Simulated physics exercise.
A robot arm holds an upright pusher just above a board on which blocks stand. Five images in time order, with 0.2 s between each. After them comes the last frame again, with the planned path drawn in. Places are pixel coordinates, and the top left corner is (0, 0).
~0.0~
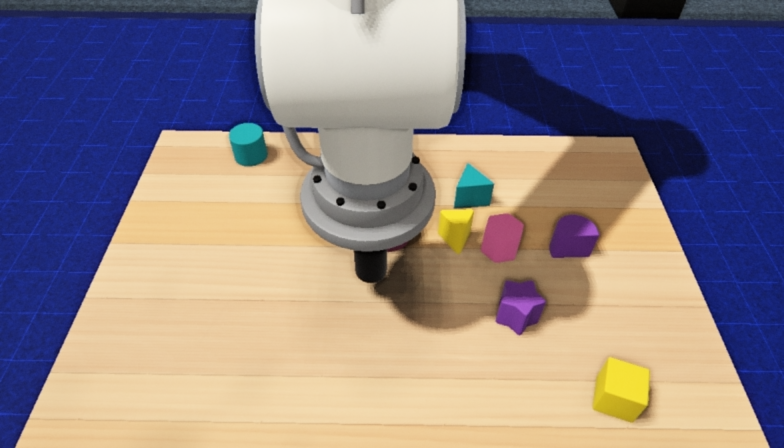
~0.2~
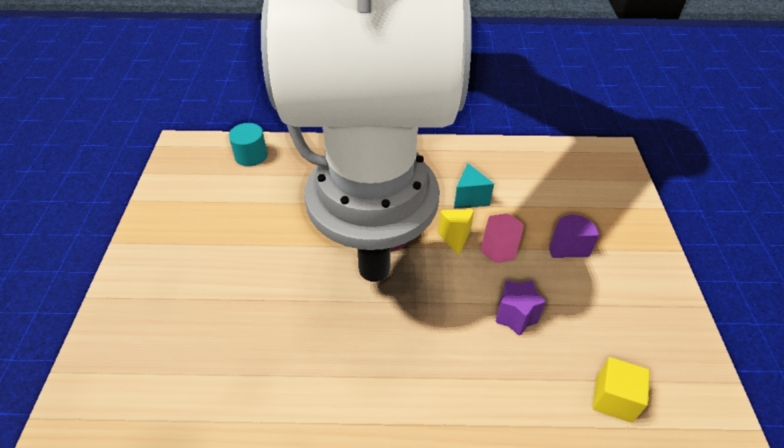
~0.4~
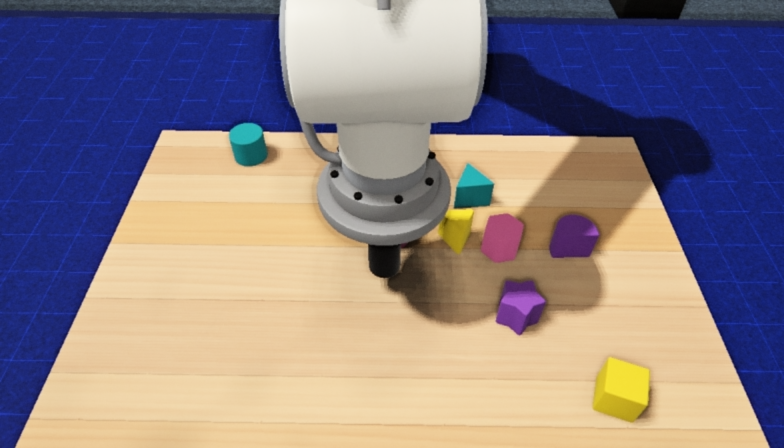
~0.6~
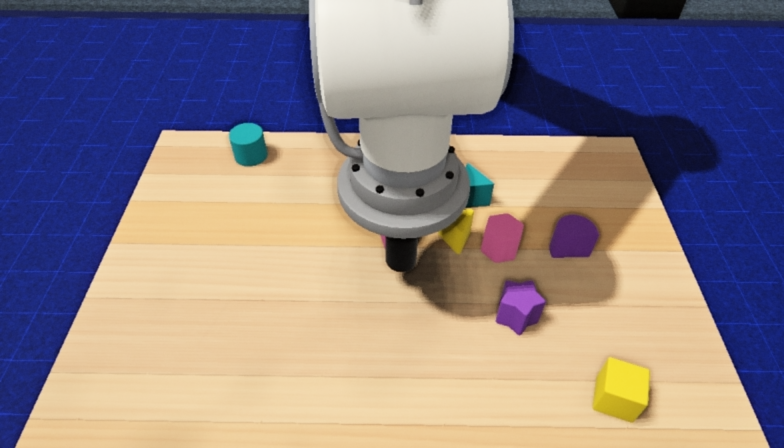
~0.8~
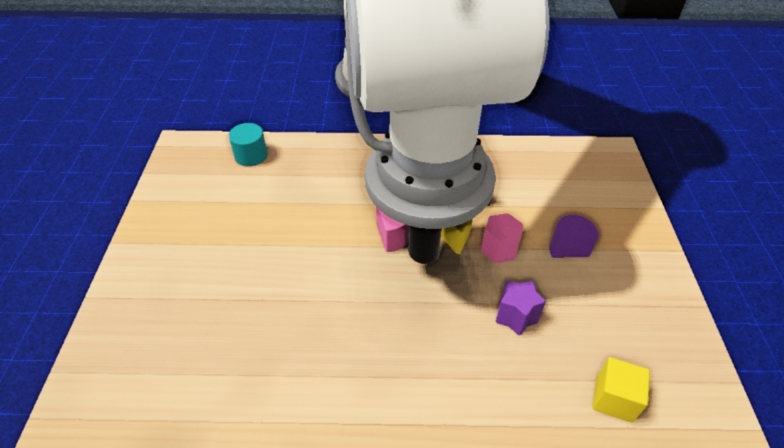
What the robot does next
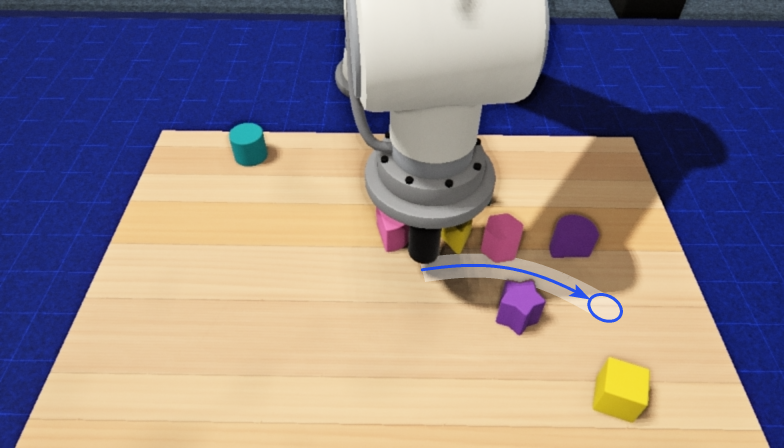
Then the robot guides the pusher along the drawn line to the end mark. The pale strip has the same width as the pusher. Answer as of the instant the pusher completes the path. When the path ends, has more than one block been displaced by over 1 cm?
I expect not.
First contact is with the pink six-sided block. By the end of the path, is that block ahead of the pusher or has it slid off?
Slipped clear.
Path on the board, from (422, 270) by way of (483, 266) and (544, 278) to (605, 308).
One third of the way, pusher at (487, 249); pink six-sided block at (508, 225).
Two thirds of the way, pusher at (551, 262); pink six-sided block at (518, 222), turned 35° anticlockwise.
At the end, pusher at (614, 292); yellow triangle in place; pink six-sided block at (518, 222), turned 35° anticlockwise.
